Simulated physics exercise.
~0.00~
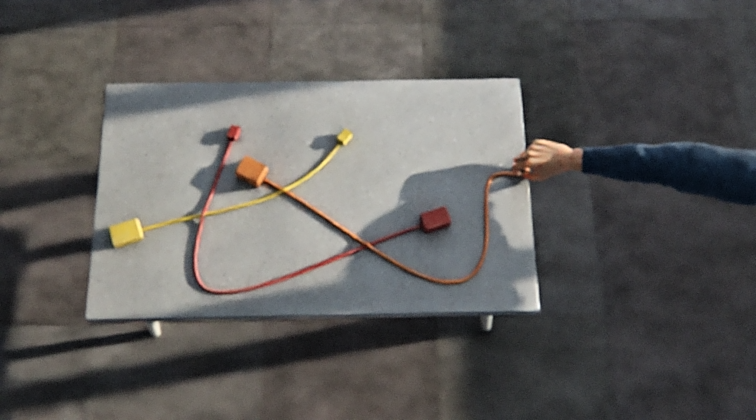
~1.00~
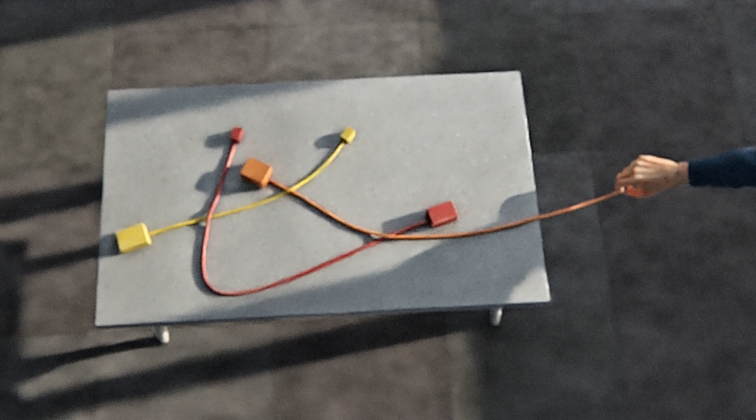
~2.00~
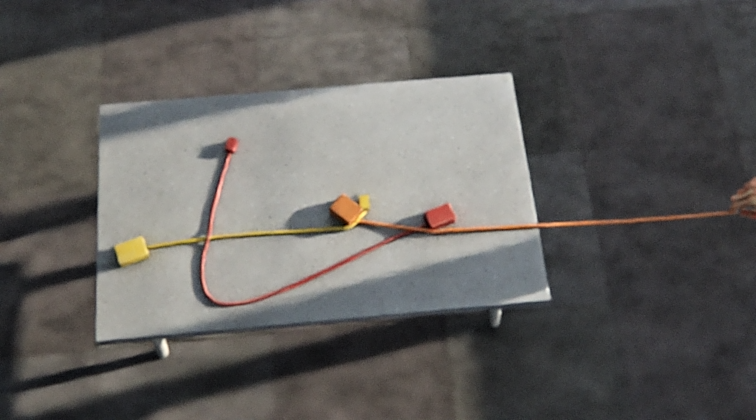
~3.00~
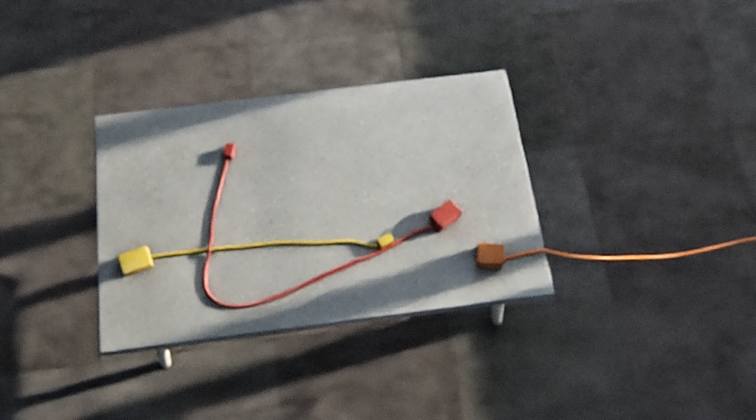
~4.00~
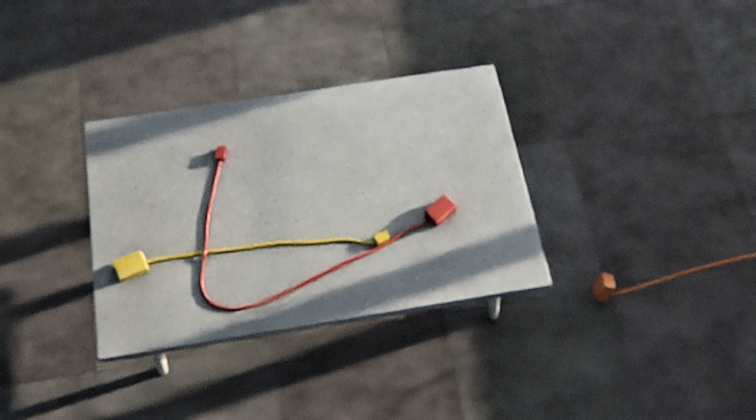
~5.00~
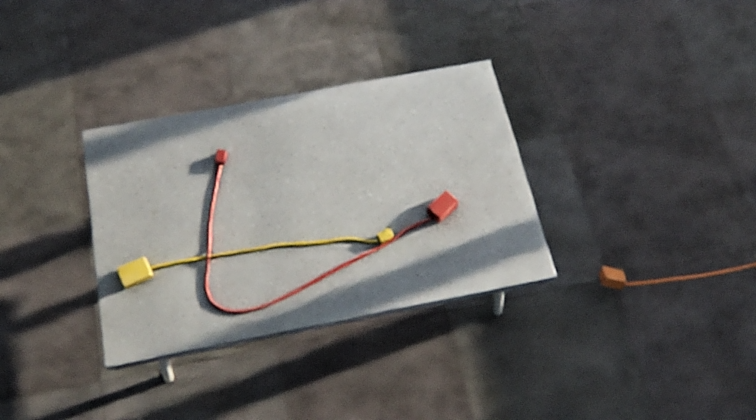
An orange lead is pulled rightward by a hand, dragging a yellow plug before leaving the table.
